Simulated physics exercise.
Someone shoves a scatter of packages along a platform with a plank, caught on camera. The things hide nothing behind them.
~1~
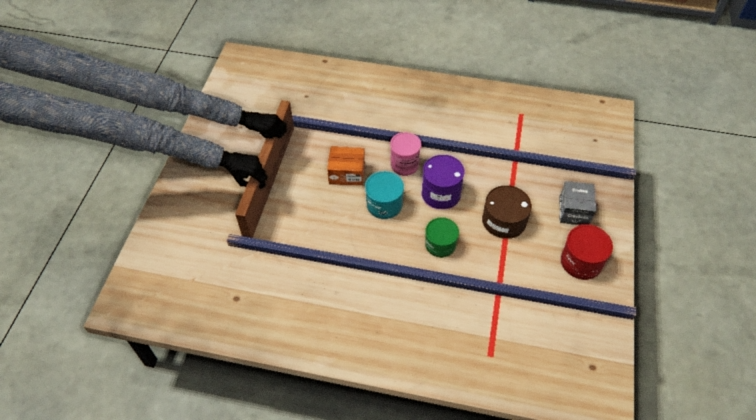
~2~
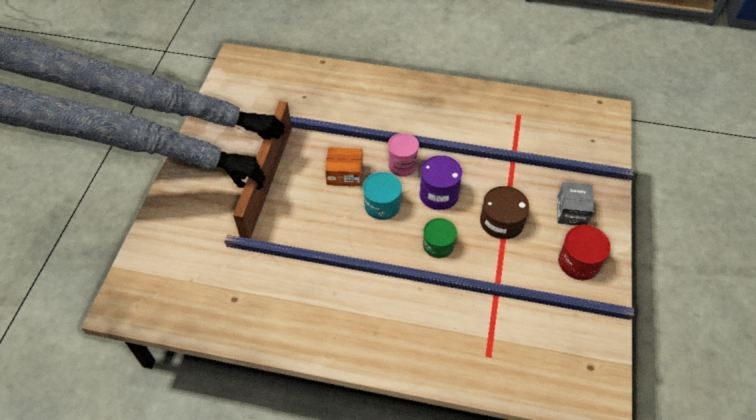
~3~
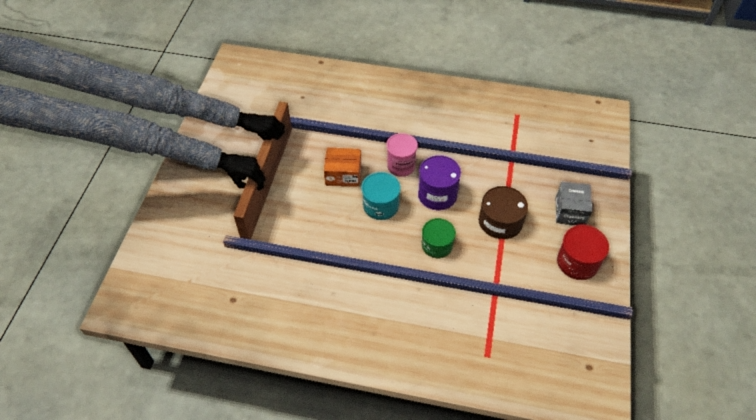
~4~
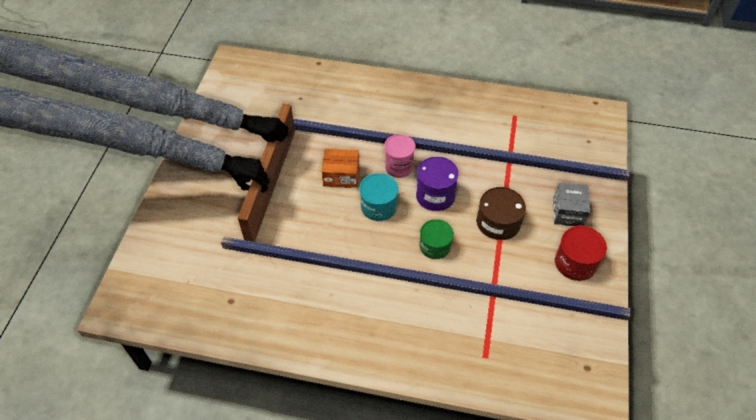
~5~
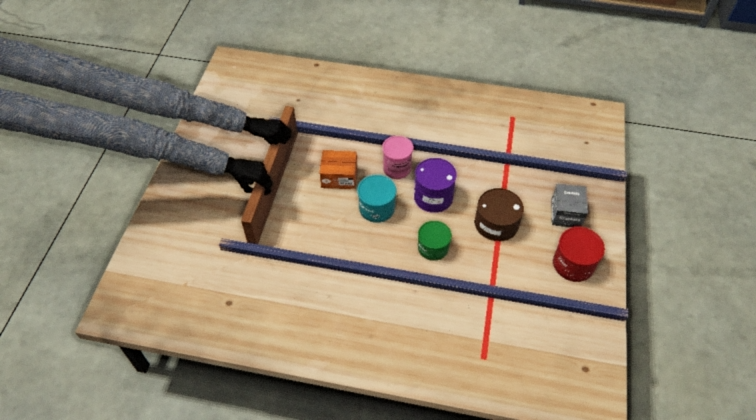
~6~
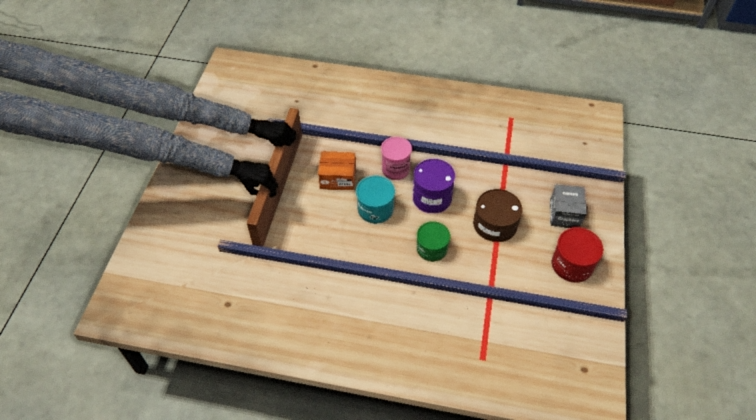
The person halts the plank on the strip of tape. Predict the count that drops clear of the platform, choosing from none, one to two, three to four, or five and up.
Not one drops.
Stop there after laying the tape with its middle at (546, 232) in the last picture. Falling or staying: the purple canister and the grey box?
Here's how it goes: The purple canister stays where it is, and the grey box goes down.
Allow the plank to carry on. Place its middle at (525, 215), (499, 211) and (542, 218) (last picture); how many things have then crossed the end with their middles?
Taking the places in turn, the counts are 0, 0 and 2.
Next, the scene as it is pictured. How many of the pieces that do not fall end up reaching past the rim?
Tally: 0.
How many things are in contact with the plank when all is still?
In contact: 4.
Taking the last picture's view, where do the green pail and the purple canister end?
Listed in order, first is (512, 255) and the other is (561, 200).
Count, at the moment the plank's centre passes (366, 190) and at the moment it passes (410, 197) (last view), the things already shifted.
Counts: 3 / 5.
Early on, none off yet; red pail at rest near (576, 256); grey box at rest near (568, 207); brown canister at rest near (497, 216).
A while later, none off yet; red pail at rest near (576, 256); grey box at rest near (568, 207); brown canister travelled about its own width near (535, 234).
Finally, the number that fall off is zero.
